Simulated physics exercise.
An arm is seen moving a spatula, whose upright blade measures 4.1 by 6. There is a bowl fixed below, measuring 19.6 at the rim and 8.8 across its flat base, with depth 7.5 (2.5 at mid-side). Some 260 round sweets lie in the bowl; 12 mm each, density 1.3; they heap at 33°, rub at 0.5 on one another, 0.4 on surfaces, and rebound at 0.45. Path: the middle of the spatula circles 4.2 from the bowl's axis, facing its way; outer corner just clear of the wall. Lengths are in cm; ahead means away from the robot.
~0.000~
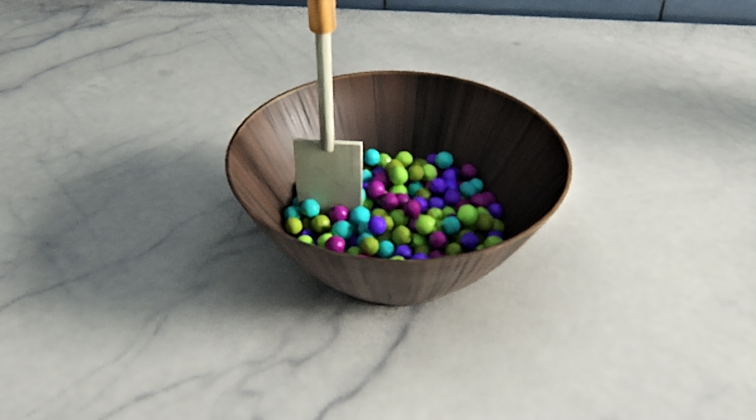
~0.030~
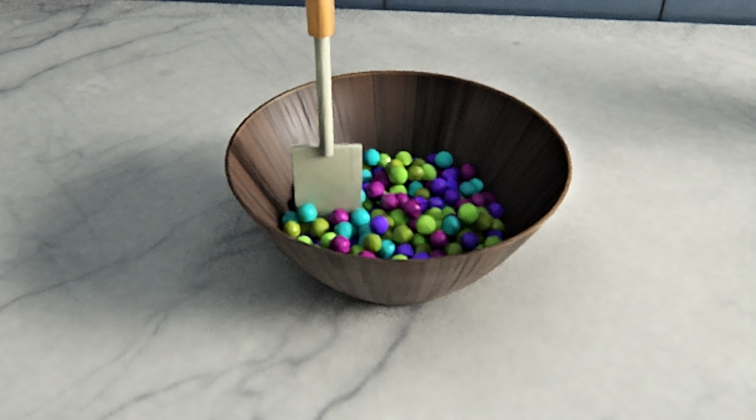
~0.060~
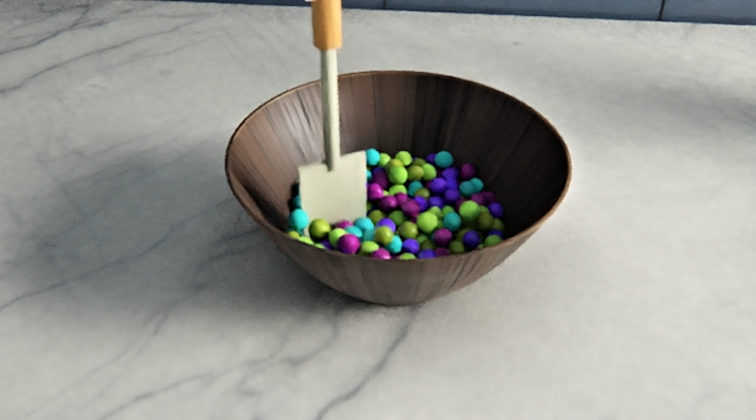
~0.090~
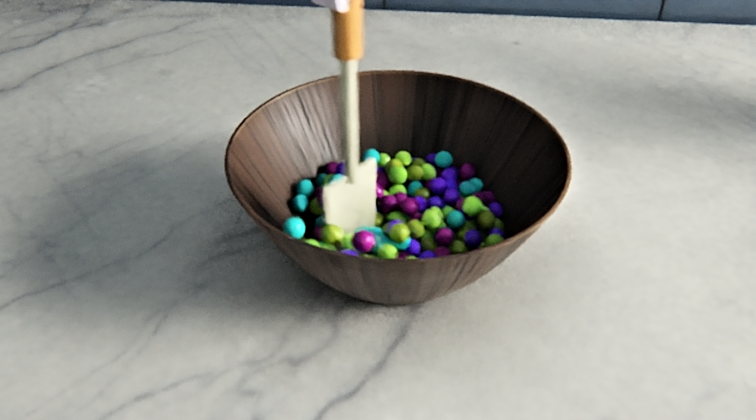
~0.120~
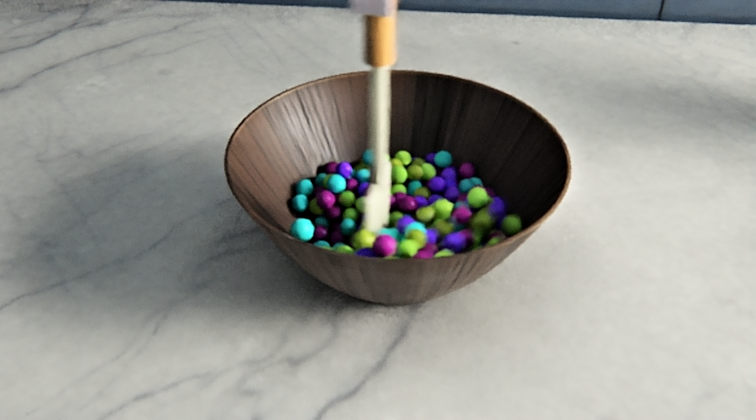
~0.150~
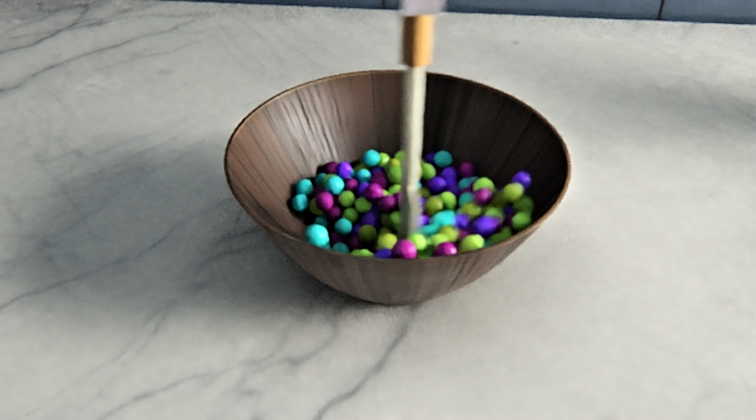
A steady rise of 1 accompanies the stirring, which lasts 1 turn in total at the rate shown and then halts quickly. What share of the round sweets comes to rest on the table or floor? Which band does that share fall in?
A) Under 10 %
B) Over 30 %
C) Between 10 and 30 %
Answer: A.
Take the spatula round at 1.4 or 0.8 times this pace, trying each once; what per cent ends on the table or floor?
I'd expect about 15 per cent, then about 0 per cent.
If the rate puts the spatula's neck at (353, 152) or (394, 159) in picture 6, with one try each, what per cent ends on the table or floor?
Some 0 and 0 %.
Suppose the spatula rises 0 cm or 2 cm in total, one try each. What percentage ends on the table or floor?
Some 5 and some 5 per cent.
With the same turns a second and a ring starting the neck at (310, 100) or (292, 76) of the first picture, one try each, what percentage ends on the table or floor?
I'd put it at around 5 and 0 percent.
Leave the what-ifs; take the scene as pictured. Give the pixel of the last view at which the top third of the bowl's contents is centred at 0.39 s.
In the final view it lies at about (358, 130).
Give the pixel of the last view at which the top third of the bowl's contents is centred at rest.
(337, 200).
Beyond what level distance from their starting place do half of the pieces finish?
Somewhere around 7 centimetres.
By 0.27 s, 199° round, highest piece 9 above the table; 257 in the bowl, 2 in flight or on the tool.
By 0.39 s, 296° round, highest piece 10 above the table; 249 in the bowl, 4 on the table or floor, 6 in flight or on the tool.
By 0.65 s, 0° round, highest piece 6 above the table; 245 in the bowl, 14 on the table or floor.
By 1.35 s, 0° round, highest piece 6 above the table; 245 in the bowl, 14 on the table or floor.
Final count, 245 in the bowl, 14 on the table or floor. That is 5 % on the table or floor.
